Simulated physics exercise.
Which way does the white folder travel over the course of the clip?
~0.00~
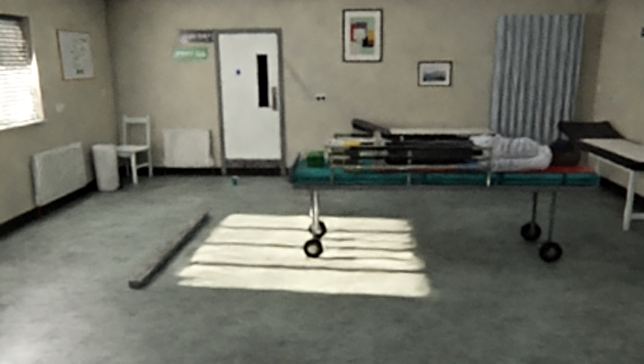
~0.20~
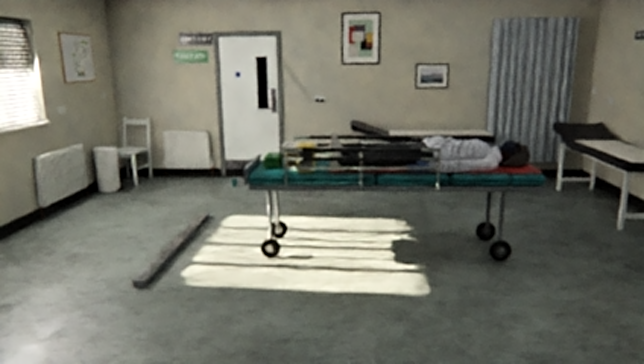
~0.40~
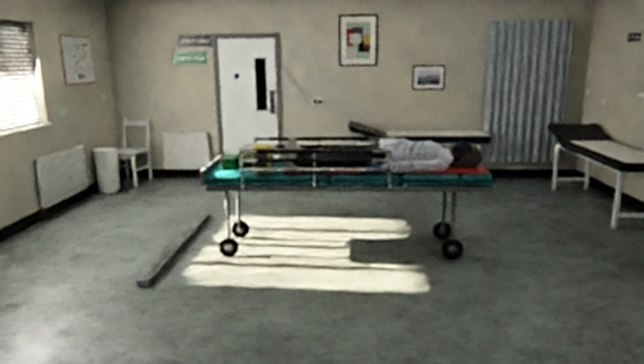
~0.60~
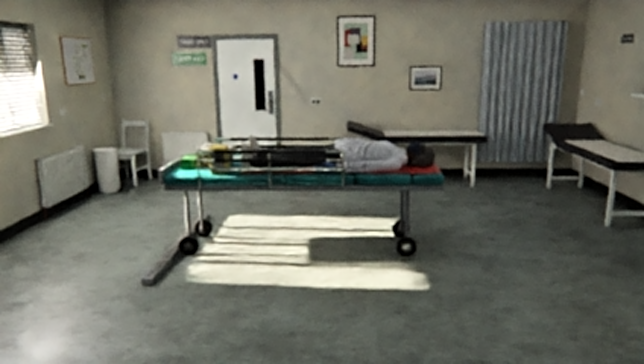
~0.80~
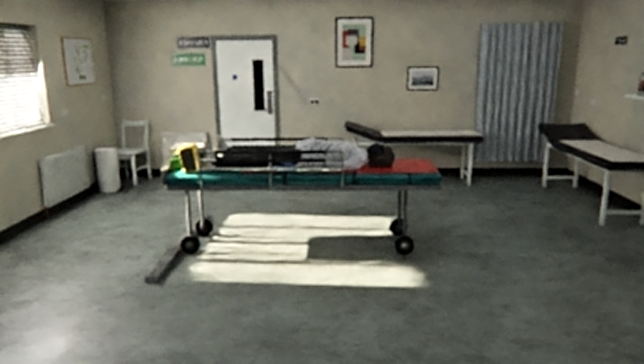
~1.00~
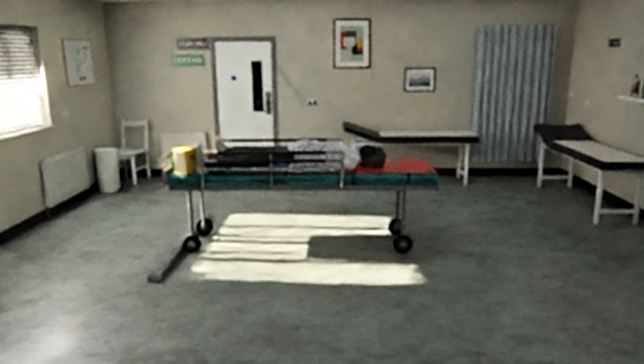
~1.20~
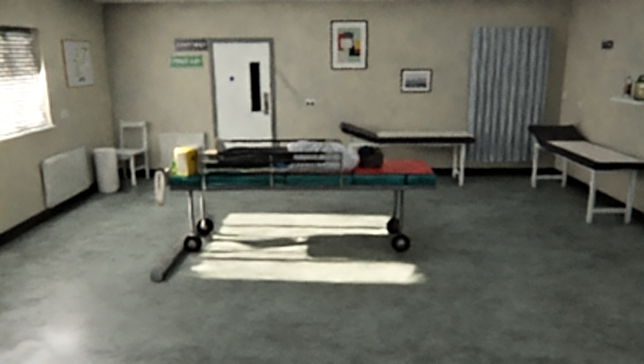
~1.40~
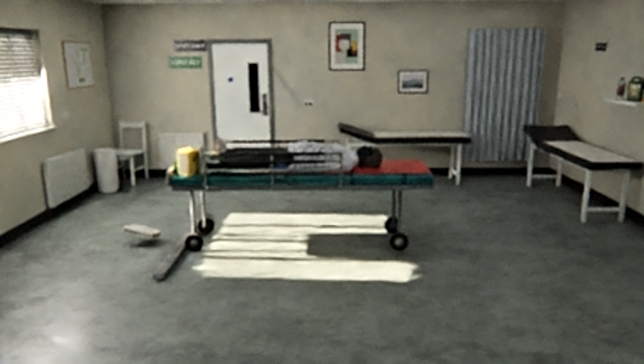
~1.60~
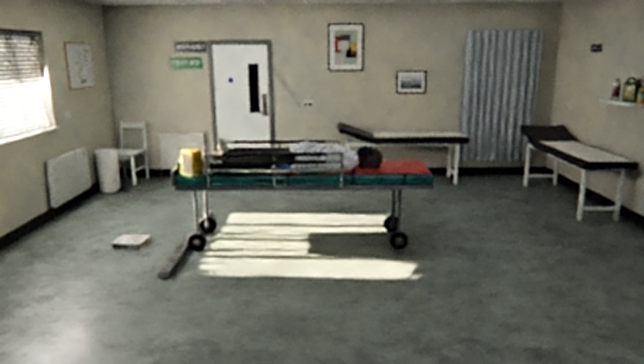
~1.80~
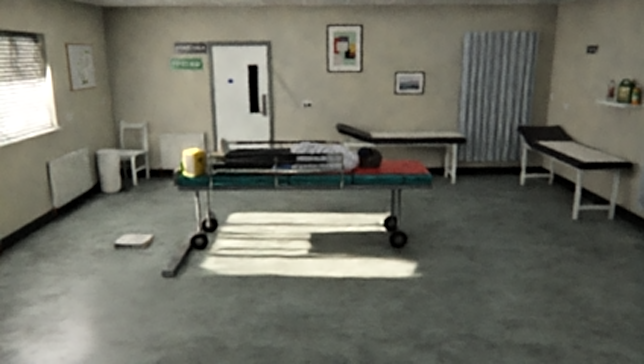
The white folder travels to the left, riding along with the trolley and then going off its left end to the floor.
